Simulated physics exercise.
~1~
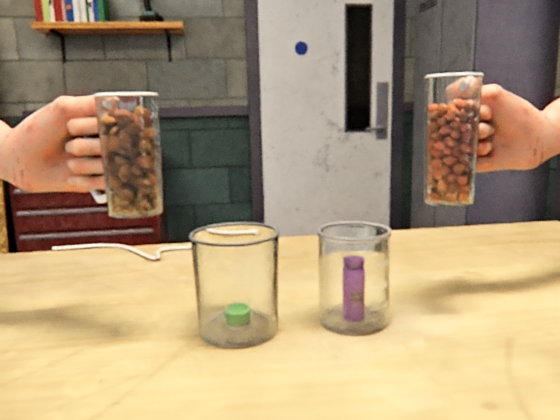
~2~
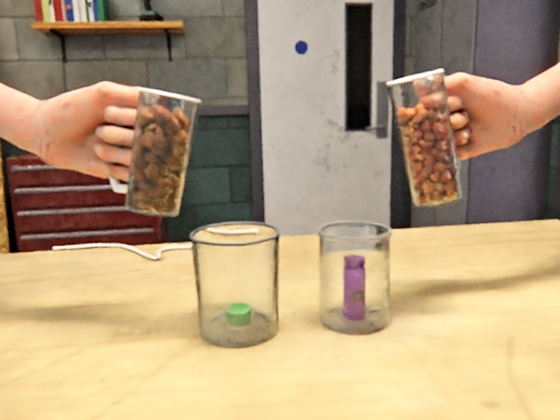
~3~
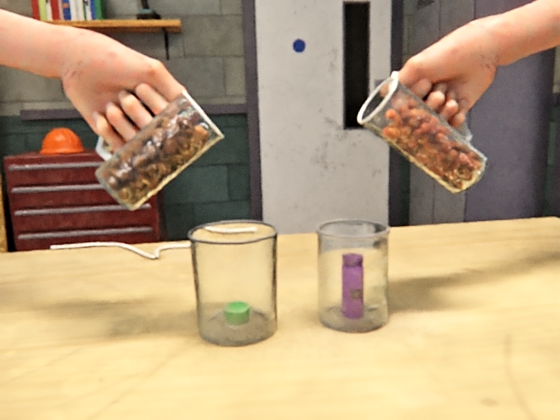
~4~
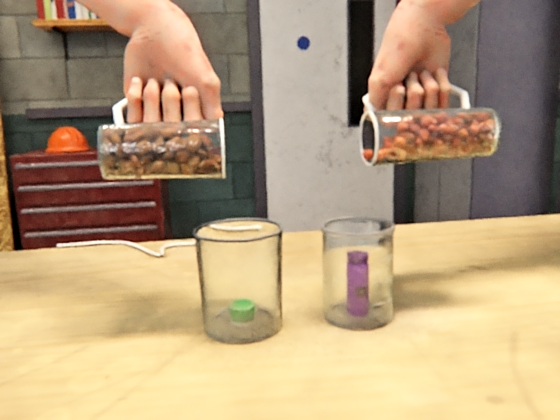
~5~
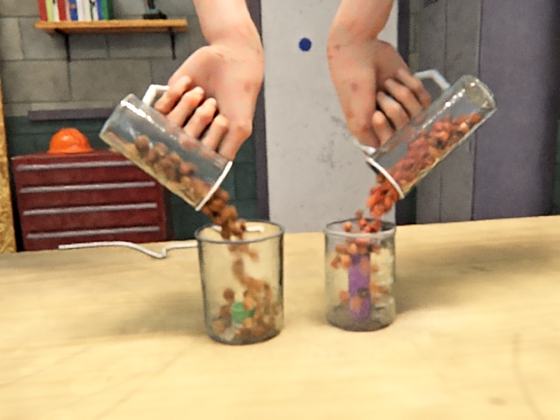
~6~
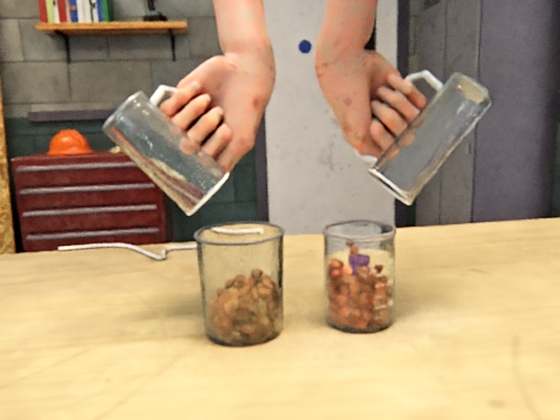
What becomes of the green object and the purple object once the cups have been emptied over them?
The green object on the left ends up hidden under the brown pieces, while the purple object on the right still sticks out of the reddish pile.
